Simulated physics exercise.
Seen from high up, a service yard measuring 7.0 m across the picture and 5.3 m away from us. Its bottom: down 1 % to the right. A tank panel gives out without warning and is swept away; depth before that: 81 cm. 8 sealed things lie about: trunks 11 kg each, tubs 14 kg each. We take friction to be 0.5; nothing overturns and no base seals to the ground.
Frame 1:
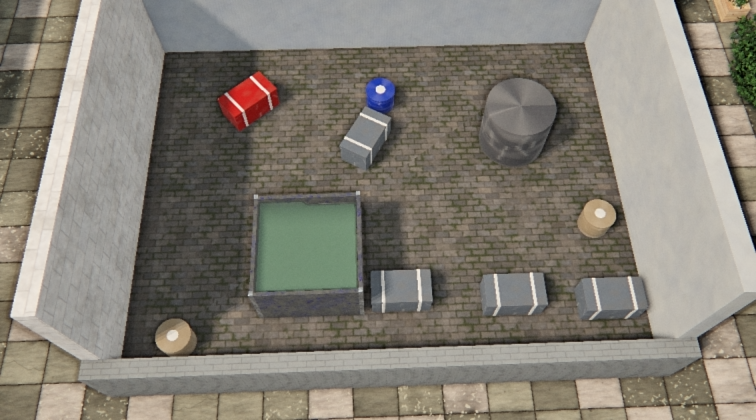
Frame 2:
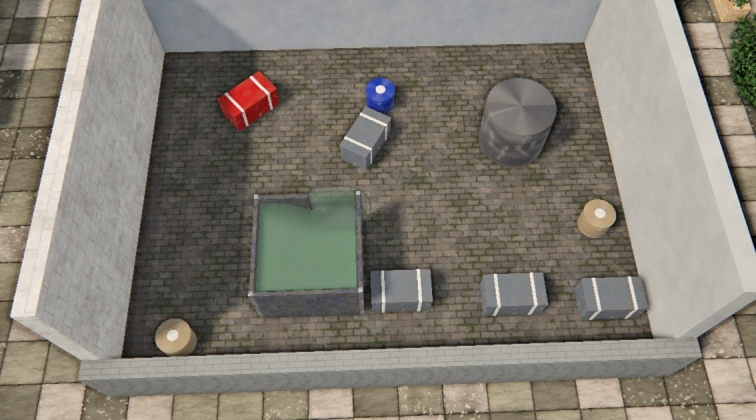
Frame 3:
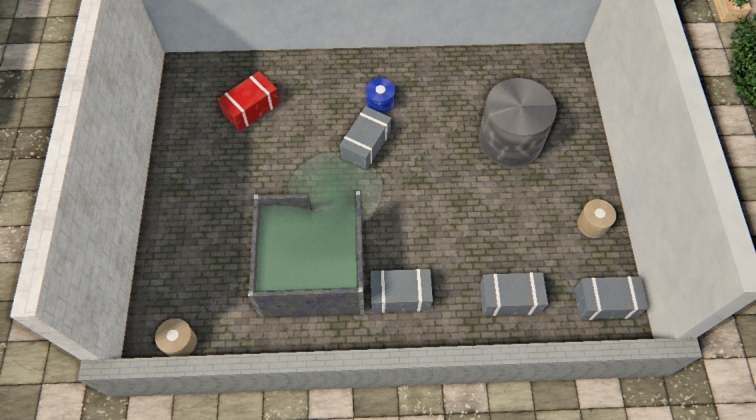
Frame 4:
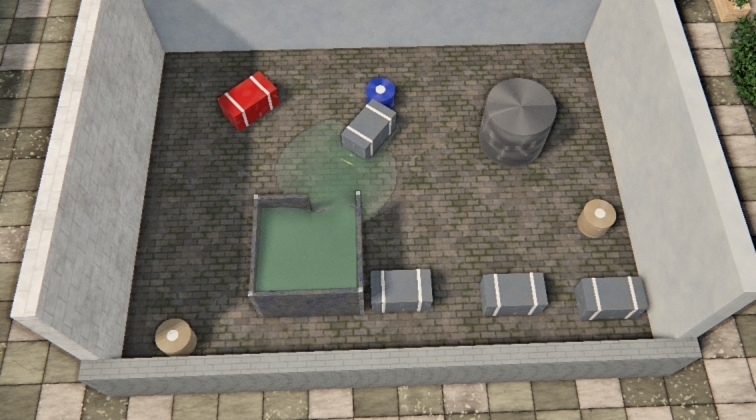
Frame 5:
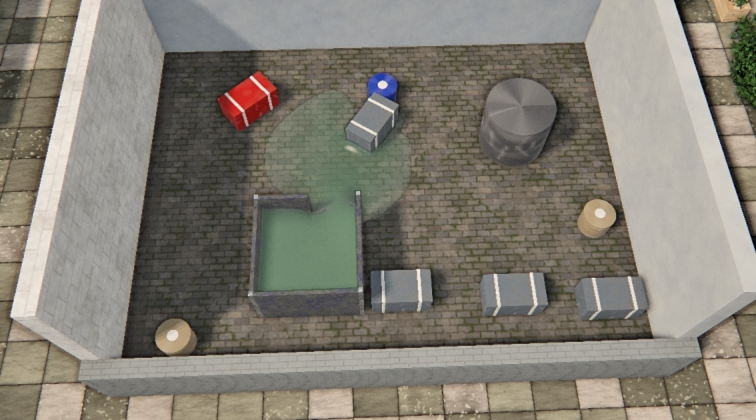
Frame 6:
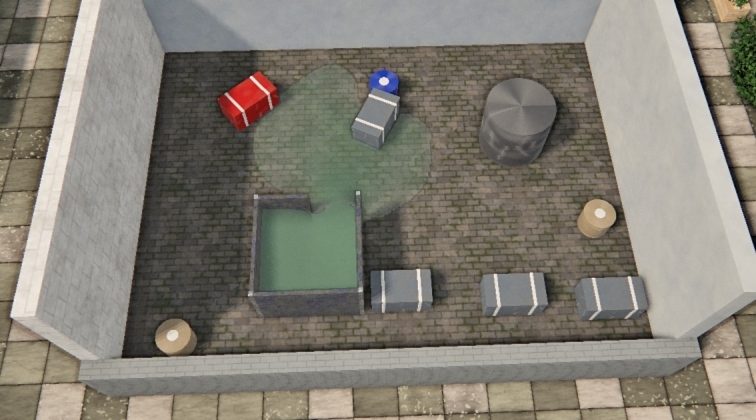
Green water spilling from the far side of a square tank and spreading across a walled yard, nudging a grey trunk, then a blue tub.
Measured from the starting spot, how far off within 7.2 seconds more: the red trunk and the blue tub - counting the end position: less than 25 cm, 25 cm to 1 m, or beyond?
By the end, the red trunk winds up a long way off, while the blue tub winds up a long way off.
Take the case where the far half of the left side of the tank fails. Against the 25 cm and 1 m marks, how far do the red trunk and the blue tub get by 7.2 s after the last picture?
Log: Red trunk large displacement; blue tub negligible displacement.
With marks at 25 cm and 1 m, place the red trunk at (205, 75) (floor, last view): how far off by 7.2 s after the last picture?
Outcome: It is taken a long way.
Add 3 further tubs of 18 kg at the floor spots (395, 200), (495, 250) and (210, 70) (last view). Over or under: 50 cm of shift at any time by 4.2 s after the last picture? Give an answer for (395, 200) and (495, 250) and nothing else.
As asked, in order: Shy of the mark; shy of the mark.
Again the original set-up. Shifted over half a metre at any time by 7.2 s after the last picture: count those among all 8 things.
By my count, 4.
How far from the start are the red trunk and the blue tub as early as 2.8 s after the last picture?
About 120 cm and 300 cm, respectively.
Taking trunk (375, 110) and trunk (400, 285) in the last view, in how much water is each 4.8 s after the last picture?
Around 5 cm and 0 cm.
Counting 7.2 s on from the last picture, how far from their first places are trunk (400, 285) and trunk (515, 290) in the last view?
Lab note - net shifts in order: 0 cm; 30 cm.
Then, 0.9 s after the last picture the red trunk is near (229, 80), 0.4 m from its start, aground; the blue tub is near (402, 42), 1.0 m from its start, aground; 1 afloat.
Then, 2.8 s after the last picture the red trunk is near (165, 92), 1.2 m from its start, afloat; the blue tub is near (558, 46), 3.0 m from its start, afloat; 3 afloat.
Then, 4.8 s after the last picture the red trunk is near (186, 236), 2.5 m from its start, aground; the blue tub is near (596, 112), 3.3 m from its start, afloat; 2 afloat.
Then, 7.2 s after the last picture the red trunk is near (194, 280), 3.1 m from its start, aground; the blue tub is near (600, 193), 3.6 m from its start, aground; 2 afloat.
